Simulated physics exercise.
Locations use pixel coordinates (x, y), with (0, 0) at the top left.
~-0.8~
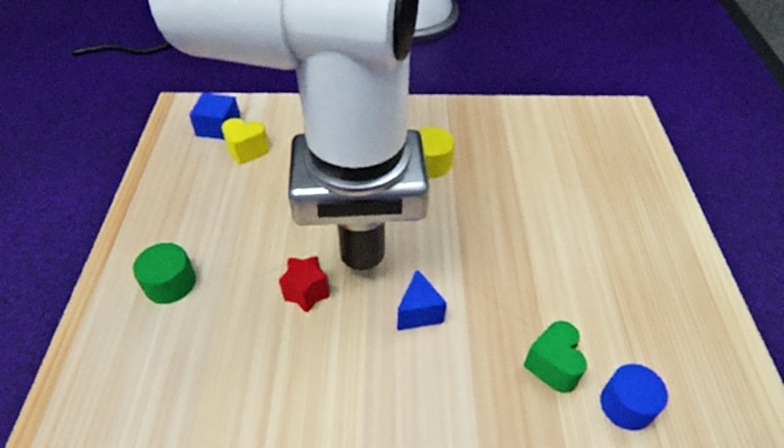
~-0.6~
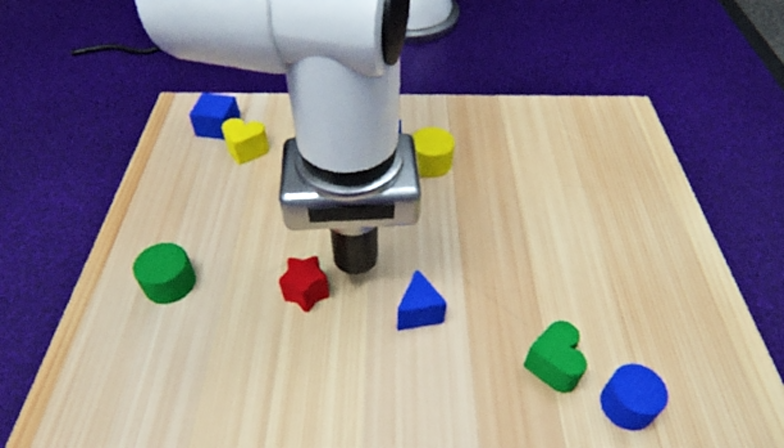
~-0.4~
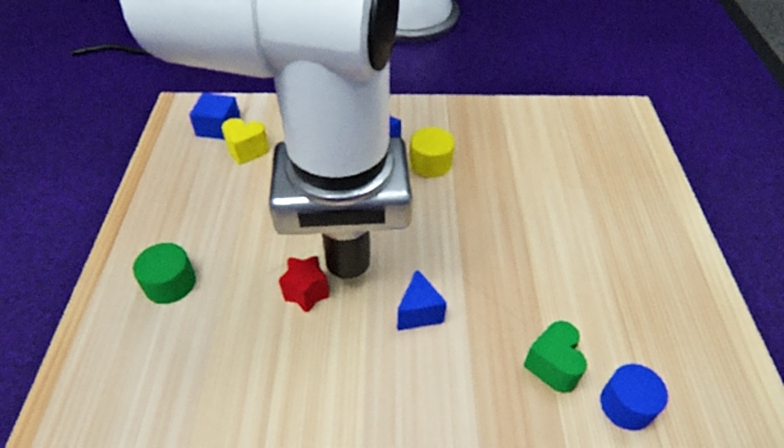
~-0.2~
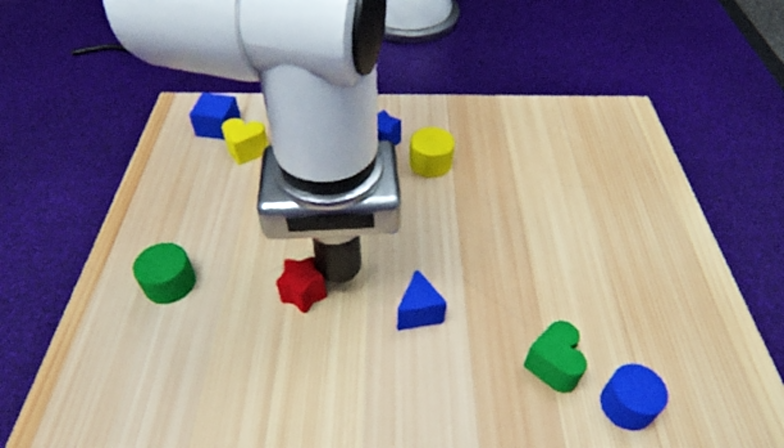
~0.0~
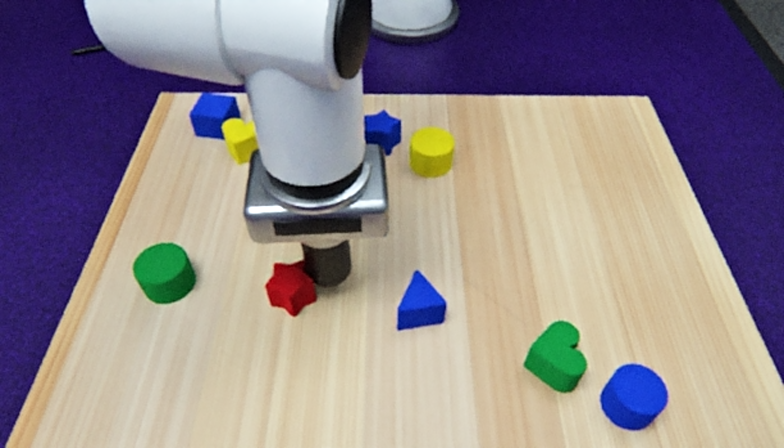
The video shows a robot arm above a wooden board scattered with coloured blocks, its dark tool moving left and slightly toward the viewer until it meets the red star and nudges it a short way left.
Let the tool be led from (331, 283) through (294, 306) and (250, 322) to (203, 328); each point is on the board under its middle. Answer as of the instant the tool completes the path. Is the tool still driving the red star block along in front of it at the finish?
It seems so.
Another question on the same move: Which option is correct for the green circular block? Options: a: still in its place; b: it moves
Choice a: Still in its place.
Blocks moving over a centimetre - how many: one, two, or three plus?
Count: One.
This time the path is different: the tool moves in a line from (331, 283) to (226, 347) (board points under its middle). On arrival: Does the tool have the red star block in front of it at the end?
Yes, that is how it ends up.
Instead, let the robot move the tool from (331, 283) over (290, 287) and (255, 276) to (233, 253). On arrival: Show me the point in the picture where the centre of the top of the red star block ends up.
By then it is at (227, 288).
The first path, step by step. One third of the way, tool (290, 292); red star block (246, 297).
Two thirds of the way, tool (244, 308); red star block (197, 313).
At the end, tool (196, 314); green circular block unmoved; red star block (148, 321).
